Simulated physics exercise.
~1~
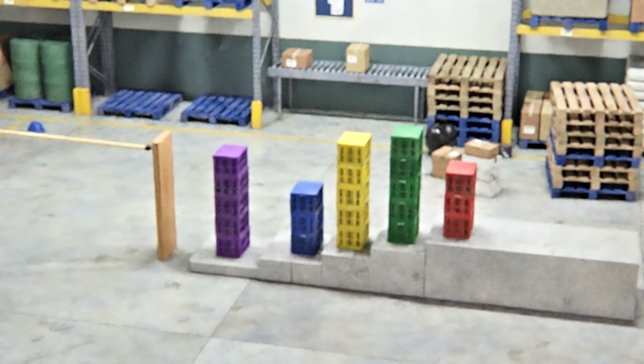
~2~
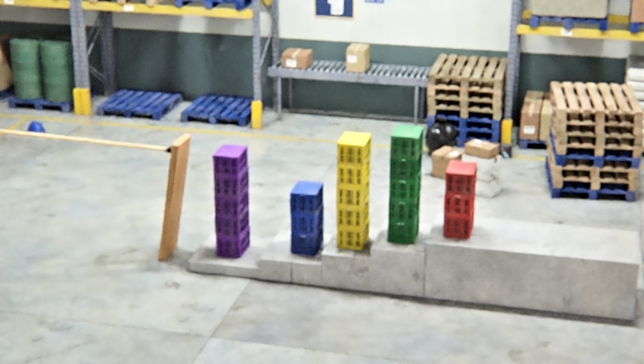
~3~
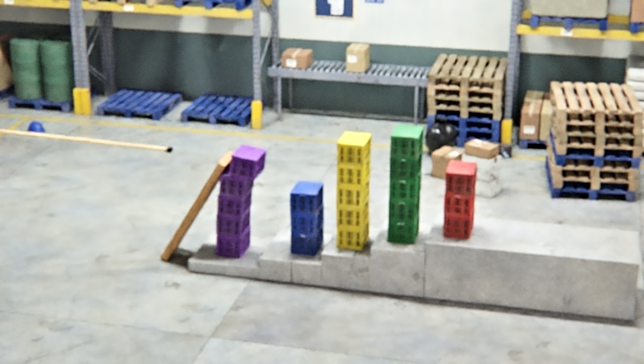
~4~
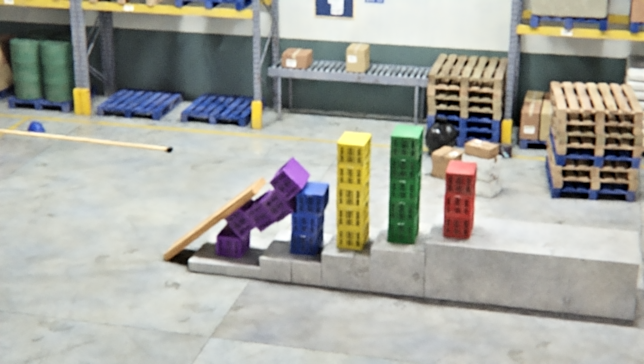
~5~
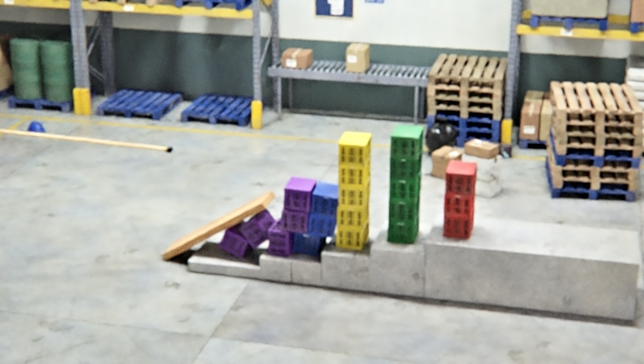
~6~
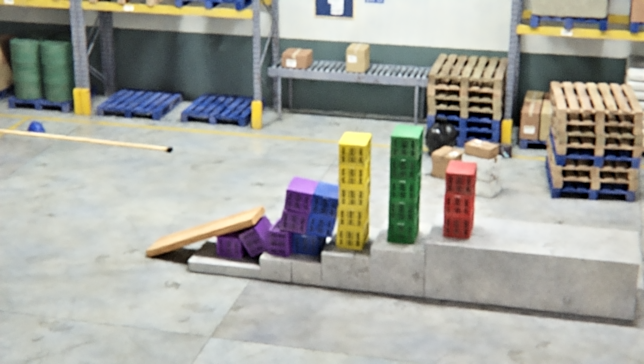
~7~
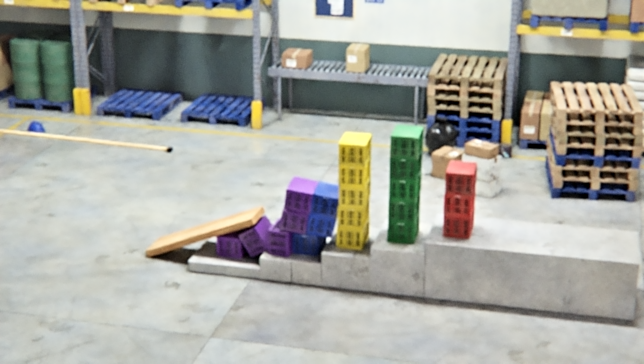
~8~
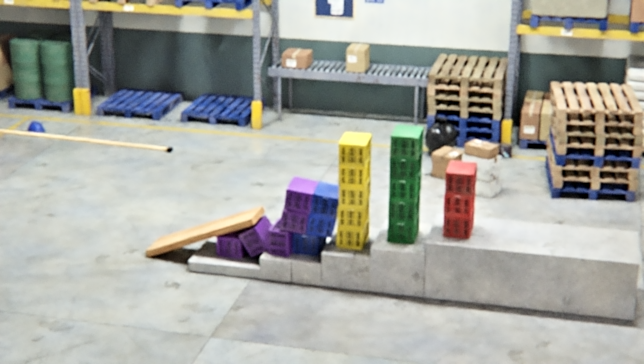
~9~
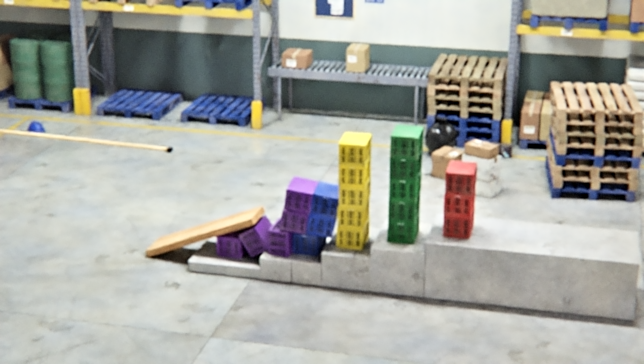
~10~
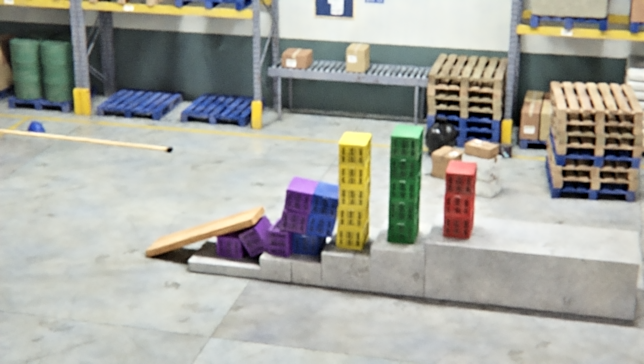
The clip opens on a warehouse floor where purple, blue, yellow, green and red crate piles stand on rising concrete steps, with an upright wooden board at the left and a long pole reaching toward its top. The pole nudges the board, which tips to the right and falls against the purple pile. The purple pile bends over and breaks apart, its upper crates tumbling against the blue pile. The board slides down over the lower purple crates, then slips back a little to the left. Everything settles with the purple pile collapsed, the blue pile leaning slightly, and the yellow, green and red piles still standing.
